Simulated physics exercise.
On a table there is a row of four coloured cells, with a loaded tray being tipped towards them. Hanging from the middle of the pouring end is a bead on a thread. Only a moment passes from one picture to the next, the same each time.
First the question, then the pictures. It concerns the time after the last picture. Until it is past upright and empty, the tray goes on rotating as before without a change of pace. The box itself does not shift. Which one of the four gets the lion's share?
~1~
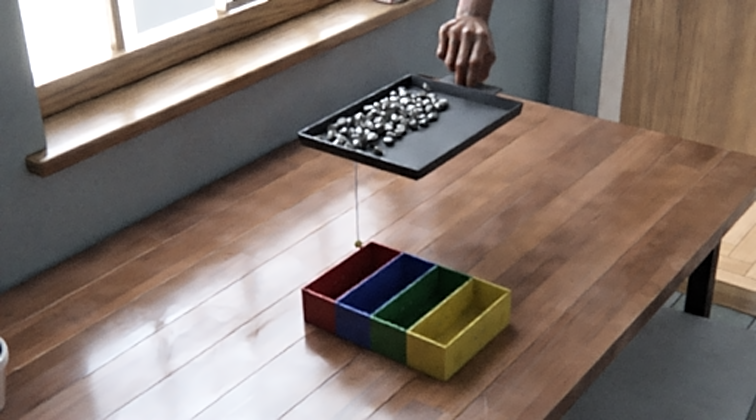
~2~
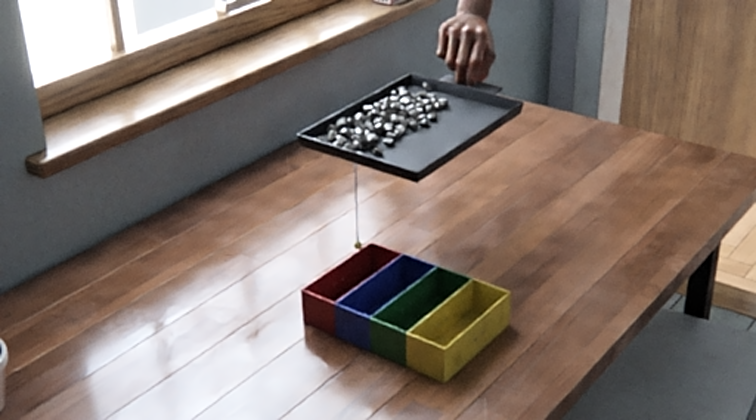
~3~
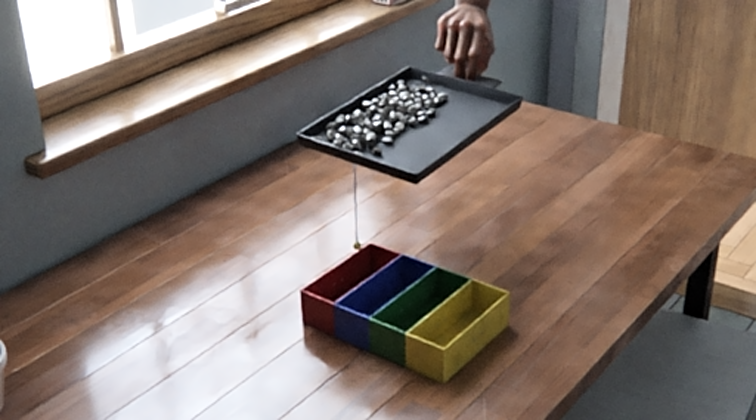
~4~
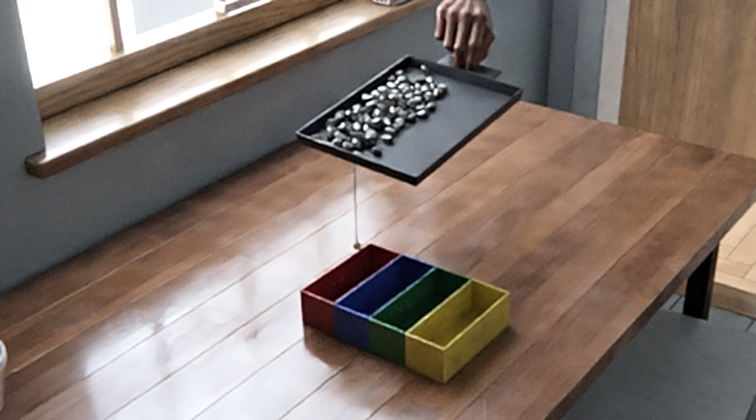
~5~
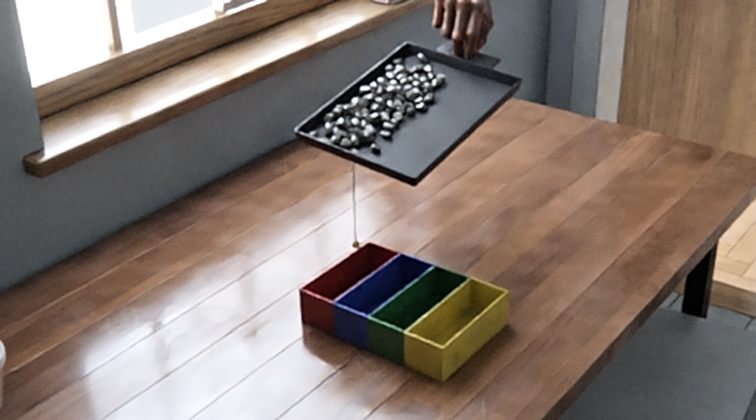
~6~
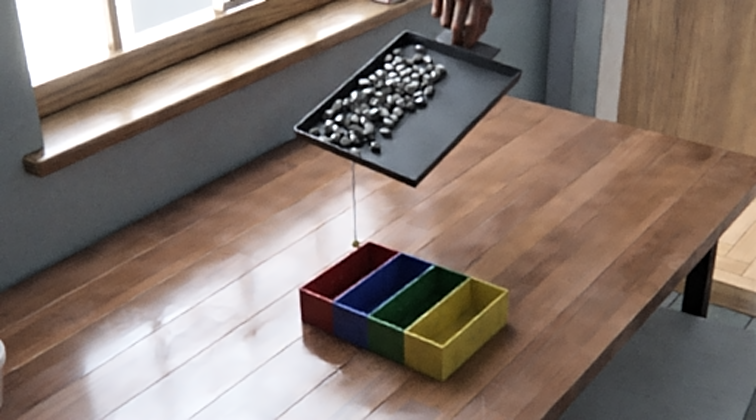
Lion's share: Blue.
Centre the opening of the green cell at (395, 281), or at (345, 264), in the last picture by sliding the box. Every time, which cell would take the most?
Going by the two tries in order: The cell in green, then yellow.
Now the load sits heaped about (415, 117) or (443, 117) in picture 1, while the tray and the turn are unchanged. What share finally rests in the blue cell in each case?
Around 60 in a hundred the first time, around 60 in a hundred the second.
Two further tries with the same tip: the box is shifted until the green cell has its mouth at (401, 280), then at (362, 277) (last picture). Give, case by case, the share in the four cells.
100 %, 90 %.
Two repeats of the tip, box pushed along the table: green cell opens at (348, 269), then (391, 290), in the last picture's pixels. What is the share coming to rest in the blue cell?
It comes to near 0 per cent the first time and near 30 per cent the second time.
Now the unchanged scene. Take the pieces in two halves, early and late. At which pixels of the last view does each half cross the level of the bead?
Around (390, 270) at first; around (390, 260) after that.
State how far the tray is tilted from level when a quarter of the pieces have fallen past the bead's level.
75° or so.
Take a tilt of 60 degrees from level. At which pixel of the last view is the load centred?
Load centre: Approx. (385, 153).
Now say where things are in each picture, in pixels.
Corners of the pouring end at (301, 133) and (417, 168), level; middle of the load at (391, 120), bits of gravel; bead on its thread at (358, 244); red cell at (319, 308); blue cell at (353, 322); green cell at (389, 337); yellow cell at (426, 353), in the first picture.
Corners of the pouring end at (301, 134) and (417, 170), level; middle of the load at (390, 120), in the second picture.
Corners of the pouring end at (300, 134) and (416, 172), tipped barely, lowest at the right corner; middle of the load at (389, 117), in the third picture.
Corners of the pouring end at (299, 132) and (416, 175), tipped a little, lowest at the right corner; middle of the load at (389, 111), in the fourth picture.
Corners of the pouring end at (297, 130) and (414, 176), tipped a little, lowest at the right corner; middle of the load at (387, 104), in the fifth picture.
Corners of the pouring end at (297, 128) and (414, 178), tipped clearly, lowest at the right corner; middle of the load at (387, 98); red cell at (317, 308); blue cell at (351, 322); green cell at (387, 337); yellow cell at (424, 353), in the sixth picture.
Soon, tray tipped steeply; nearly all on the tray; a small part falling or outside the box.
A while on, tray tipped right over; about a quarter on the tray; about a third in the blue cell; about a quarter in the green cell; a small part in the red cell; a small part falling or outside the box.
Towards the end, tray tipped past a quarter turn; about half in the blue cell; about a quarter in the green cell; about a quarter in the red cell; a stray few falling or outside the box.
Finally, tray tipped past a quarter turn; about half in the blue cell; about a quarter in the green cell; about a quarter in the red cell; none in the yellow cell; a stray few outside the box.
